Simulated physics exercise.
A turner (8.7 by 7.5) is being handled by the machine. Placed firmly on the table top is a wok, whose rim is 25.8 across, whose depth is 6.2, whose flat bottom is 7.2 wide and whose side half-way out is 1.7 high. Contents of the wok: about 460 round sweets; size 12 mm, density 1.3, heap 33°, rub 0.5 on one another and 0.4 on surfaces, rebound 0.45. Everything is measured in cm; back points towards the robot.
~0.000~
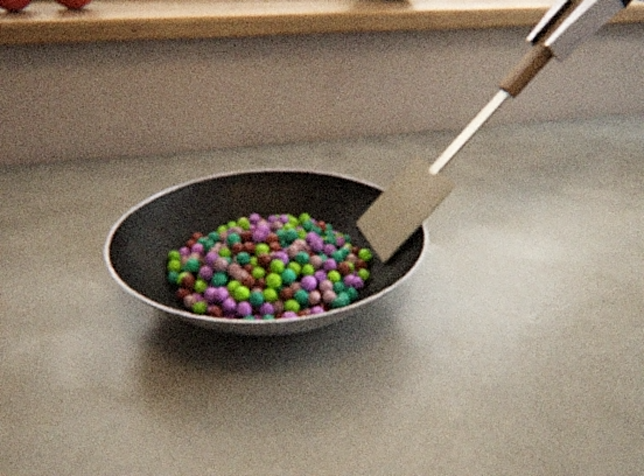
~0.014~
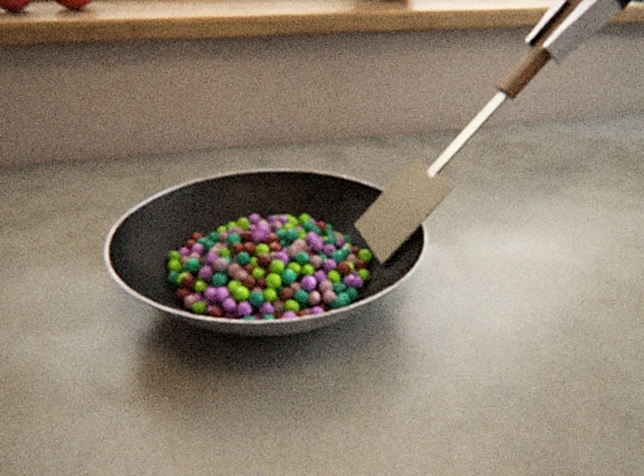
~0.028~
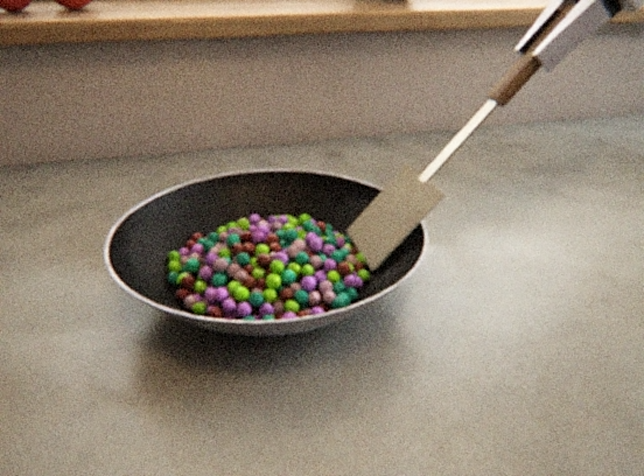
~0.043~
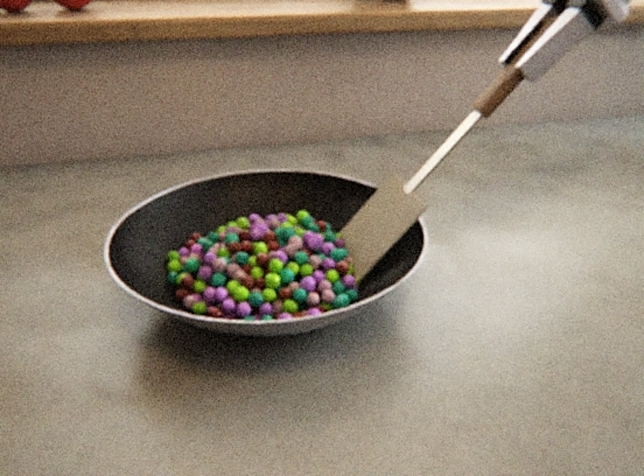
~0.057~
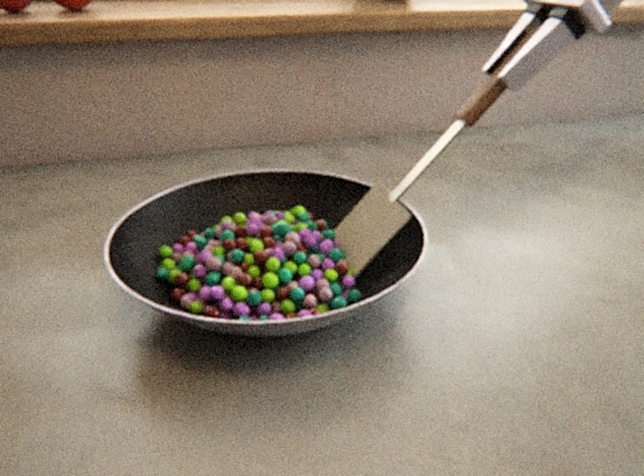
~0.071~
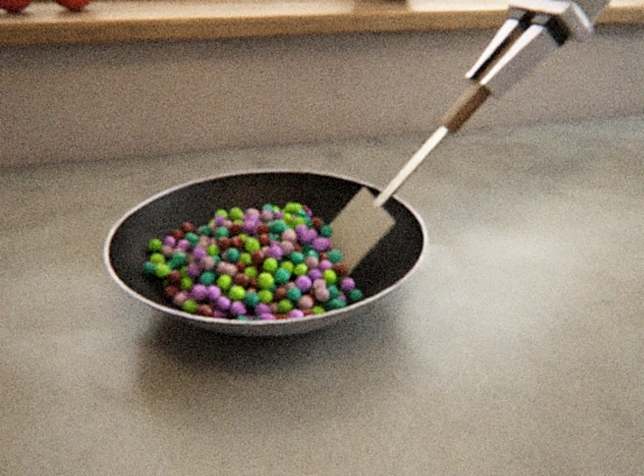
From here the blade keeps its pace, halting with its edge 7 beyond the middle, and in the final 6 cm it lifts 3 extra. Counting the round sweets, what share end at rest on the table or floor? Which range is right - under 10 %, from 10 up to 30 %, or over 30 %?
Right range: Over 30 %.
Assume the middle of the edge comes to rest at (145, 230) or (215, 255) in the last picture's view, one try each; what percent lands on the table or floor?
About 50 and 15 per cent.
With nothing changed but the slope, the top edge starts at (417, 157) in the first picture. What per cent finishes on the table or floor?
I'd estimate around 35 per cent.
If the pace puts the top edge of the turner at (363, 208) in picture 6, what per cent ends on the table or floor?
I'd say around 50 per cent.
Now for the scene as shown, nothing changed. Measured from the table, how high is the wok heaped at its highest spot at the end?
About 6.0 centimetres.
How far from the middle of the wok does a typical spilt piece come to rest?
It works out to near 30 cm.
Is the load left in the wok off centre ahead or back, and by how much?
Offset: About 3.0 cm, ahead.
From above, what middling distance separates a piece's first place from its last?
It comes to some 7 cm.
After 0.11 s, sloping 48°, highest piece 6 above the table; 457 in the wok.
After 0.14 s, sloping 48°, highest piece 7 above the table; 457 in the wok.
After 0.36 s, sloping 48°, highest piece 14 above the table; 286 in the wok, 64 on the table or floor, 107 on the blade or in flight.
After 1.41 s, sloping 48°, highest piece 5 above the table; 286 in the wok, 171 on the table or floor.
In the end, 286 in the wok, 171 on the table or floor. That is 37 % on the table or floor.
